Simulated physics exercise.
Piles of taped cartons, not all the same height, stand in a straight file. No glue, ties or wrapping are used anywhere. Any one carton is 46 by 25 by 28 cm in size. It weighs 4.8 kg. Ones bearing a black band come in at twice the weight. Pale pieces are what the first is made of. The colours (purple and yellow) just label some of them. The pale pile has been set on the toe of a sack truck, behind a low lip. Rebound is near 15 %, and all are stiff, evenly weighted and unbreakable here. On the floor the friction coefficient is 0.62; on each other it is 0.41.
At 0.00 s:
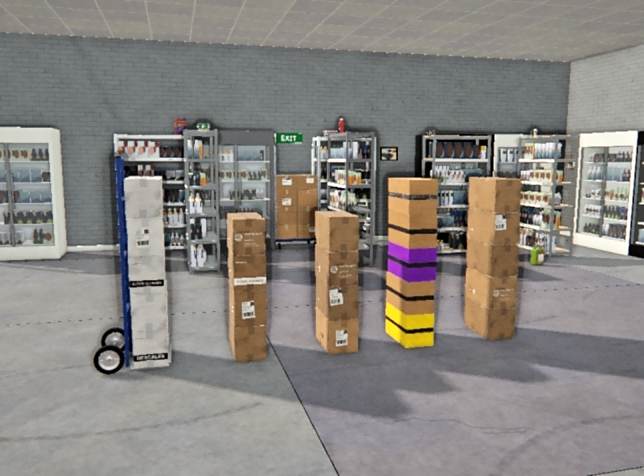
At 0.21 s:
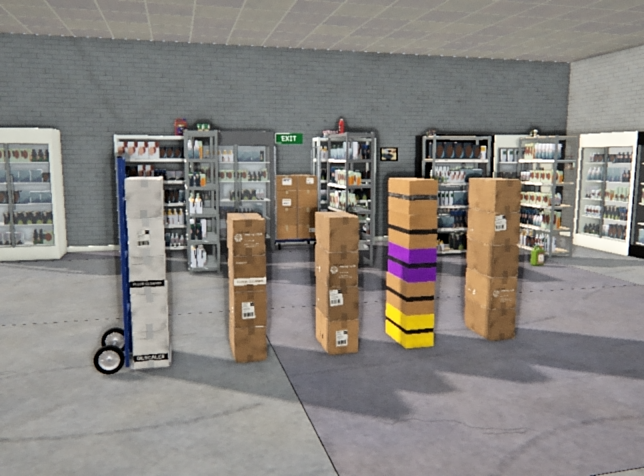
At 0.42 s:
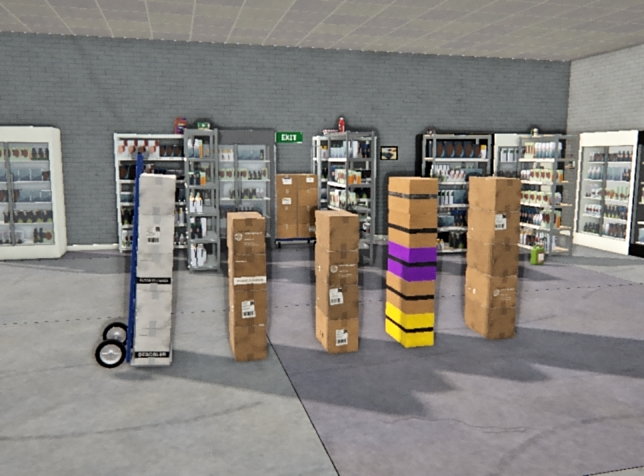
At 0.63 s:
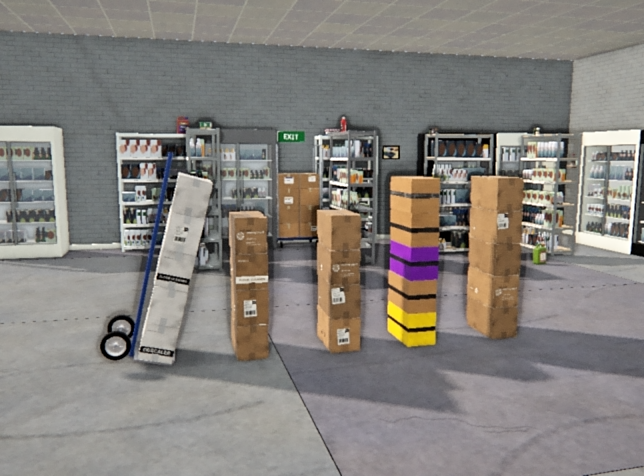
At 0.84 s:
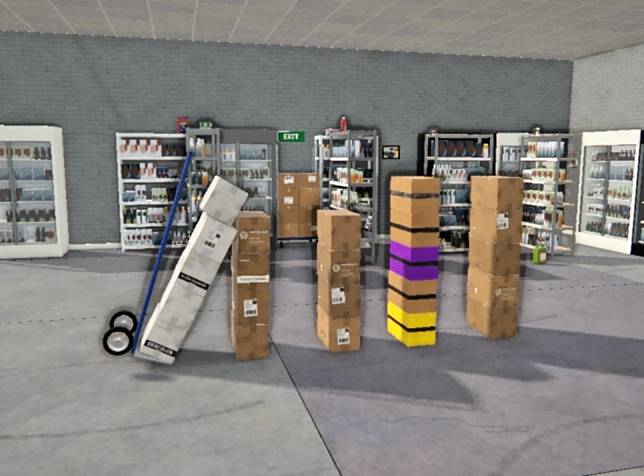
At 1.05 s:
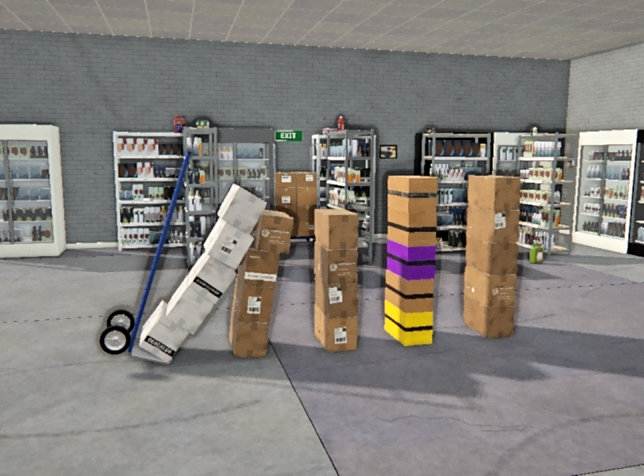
In a storeroom, a blue hand truck tilts right, its white boxes leaning onto the nearest brown stack in a row.
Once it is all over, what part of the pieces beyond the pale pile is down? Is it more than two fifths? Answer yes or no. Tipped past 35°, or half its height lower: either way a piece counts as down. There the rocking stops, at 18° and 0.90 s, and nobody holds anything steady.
Yes.
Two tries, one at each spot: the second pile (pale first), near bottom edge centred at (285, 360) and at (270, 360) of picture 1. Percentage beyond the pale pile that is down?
The first try gives 90 per cent, the second 100 per cent.
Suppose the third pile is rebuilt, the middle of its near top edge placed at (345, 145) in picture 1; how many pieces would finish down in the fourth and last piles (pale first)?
Fourth 5, last 5.
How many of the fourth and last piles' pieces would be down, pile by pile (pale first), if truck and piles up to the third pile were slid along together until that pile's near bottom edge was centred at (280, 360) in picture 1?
That would give fourth 0, last 0.
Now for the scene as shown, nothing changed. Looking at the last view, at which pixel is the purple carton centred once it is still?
Last frame, centre at roughly (513, 289).
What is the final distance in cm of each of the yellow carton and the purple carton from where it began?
About: Yellow 30, purple 110.
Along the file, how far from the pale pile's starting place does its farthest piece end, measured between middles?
Distance: Near 150 cm.
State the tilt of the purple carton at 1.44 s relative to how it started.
Roughly 0°.
After 1.44 s, 5 of the pale pile down; 3 of the 18 other cartons down.
After 2.58 s, 5 of the pale pile down; 8 of the 18 other cartons down; purple carton leaning 29°; yellow carton leaning 29°.
After 3.28 s, 5 of the pale pile down; 18 of the 18 other cartons down; yellow carton leaning 71°; purple carton leaning 45°, 28 cm lower.
At rest (5.0 s), 5 of the pale pile down; 18 of the 18 other cartons down; purple carton on its side; yellow carton on its side. That is 100 per cent. As the last picture would show them, middles, purple carton near (513, 288), yellow carton near (435, 321).
